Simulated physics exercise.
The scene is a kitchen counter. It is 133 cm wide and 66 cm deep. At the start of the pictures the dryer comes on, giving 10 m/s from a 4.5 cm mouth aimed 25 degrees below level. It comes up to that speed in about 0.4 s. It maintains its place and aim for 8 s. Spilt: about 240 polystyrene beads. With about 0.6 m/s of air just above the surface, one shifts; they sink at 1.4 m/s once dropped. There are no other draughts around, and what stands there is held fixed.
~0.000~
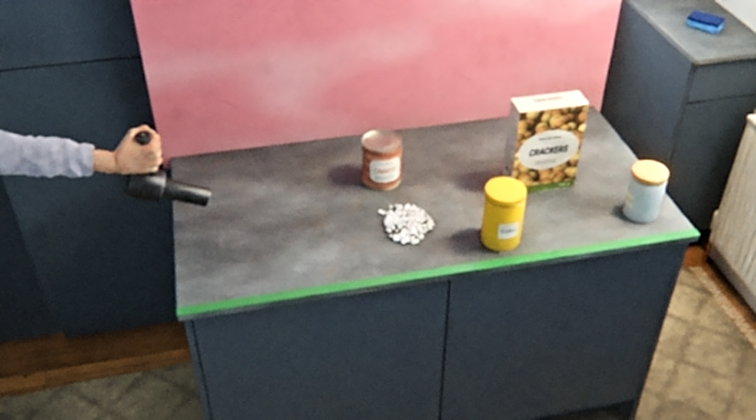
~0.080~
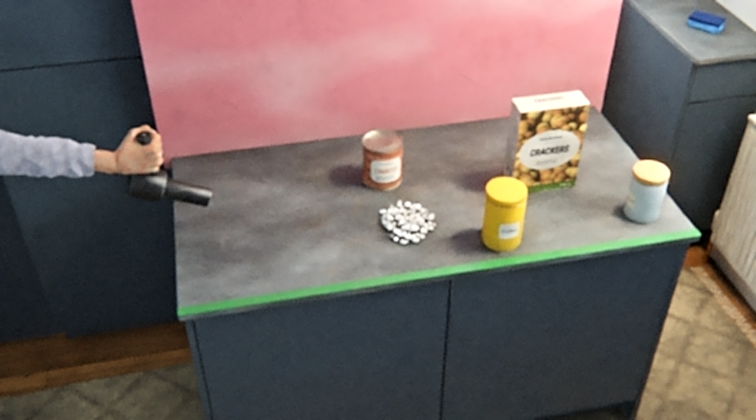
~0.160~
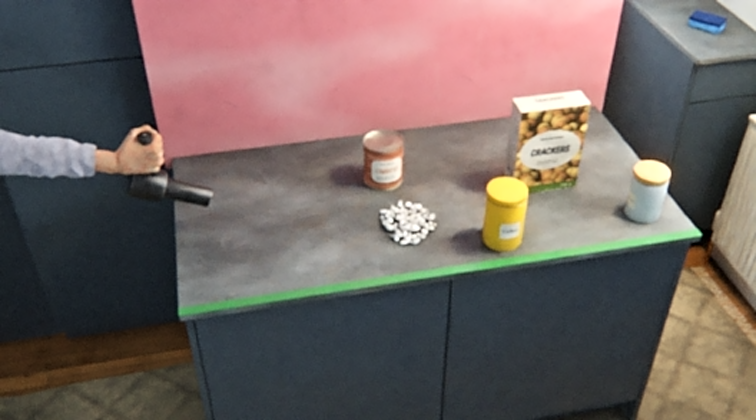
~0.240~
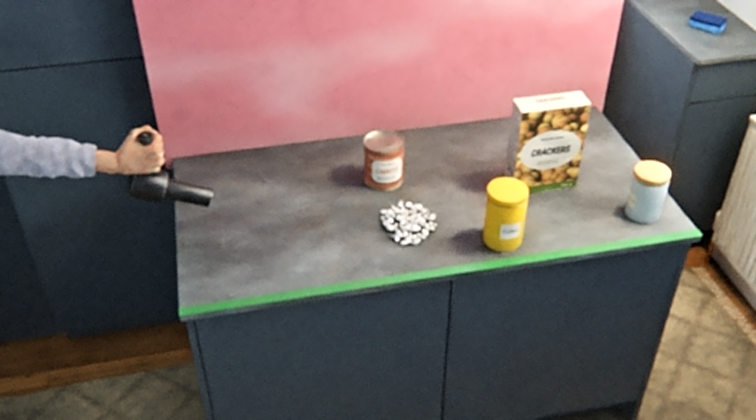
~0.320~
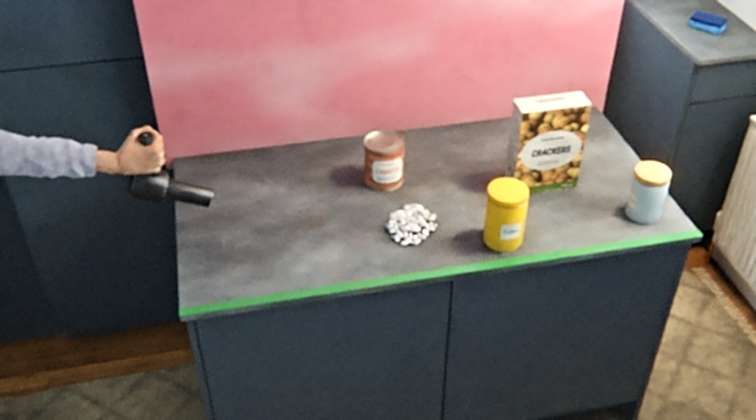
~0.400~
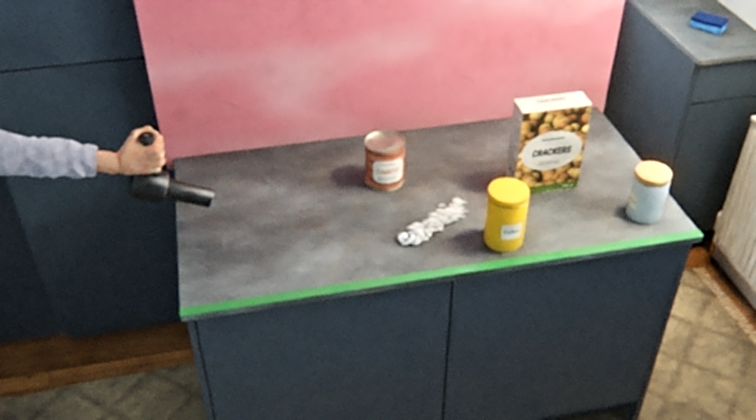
White beads on a dark kitchen counter lying still, then shifting right into a slanting band as a hand holds a hairdryer steady.
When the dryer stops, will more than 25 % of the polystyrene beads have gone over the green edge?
Yes.
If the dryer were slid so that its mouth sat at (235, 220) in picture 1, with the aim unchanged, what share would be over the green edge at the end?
That gives roughly 30 % in the end.
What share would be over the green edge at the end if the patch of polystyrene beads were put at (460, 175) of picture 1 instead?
In that setup it'd be around 0 in a hundred.
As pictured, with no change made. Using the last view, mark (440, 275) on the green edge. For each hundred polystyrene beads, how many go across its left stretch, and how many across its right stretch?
0 % left, 60 % right.
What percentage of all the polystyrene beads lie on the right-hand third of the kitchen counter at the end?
I'd put it at about 10 percent.
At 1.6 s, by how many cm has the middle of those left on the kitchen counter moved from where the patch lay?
The centre sits some 45 cm from where it began.
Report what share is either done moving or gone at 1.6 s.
The share is about 70 %.
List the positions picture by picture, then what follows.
In the first frame, the middle of the polystyrene beads is near (404, 222), none has stirred yet and the mouth of the dryer is at (208, 197).
In the second frame, the middle of the polystyrene beads is near (406, 224), none has stirred yet and the green edge is centred on (454, 274).
In the third frame, the middle of the polystyrene beads is near (407, 224), none has stirred yet, the top of a tin is at (383, 141) and the top of a jar is at (508, 189).
In the fourth frame, the middle of the polystyrene beads is near (407, 224) and none has stirred yet.
In the fifth frame, the middle of the polystyrene beads is near (412, 222), the farthest in sight from the dryer is at (435, 226) and about 5 % have left their places.
In the sixth frame, the middle of the polystyrene beads is near (436, 222), the farthest in sight from the dryer is at (462, 203) and about 70 % have left their places.
After 1.6 s the count stands so, 51 % are over the green edge; the middle of those still in play is near (597, 240).
After 2.6 s the count stands so, 58 % are over the green edge.
After 4.4 s the count stands so, 60 % are over the green edge.
After 8.0 s, at the end, 60 % are over the green edge.
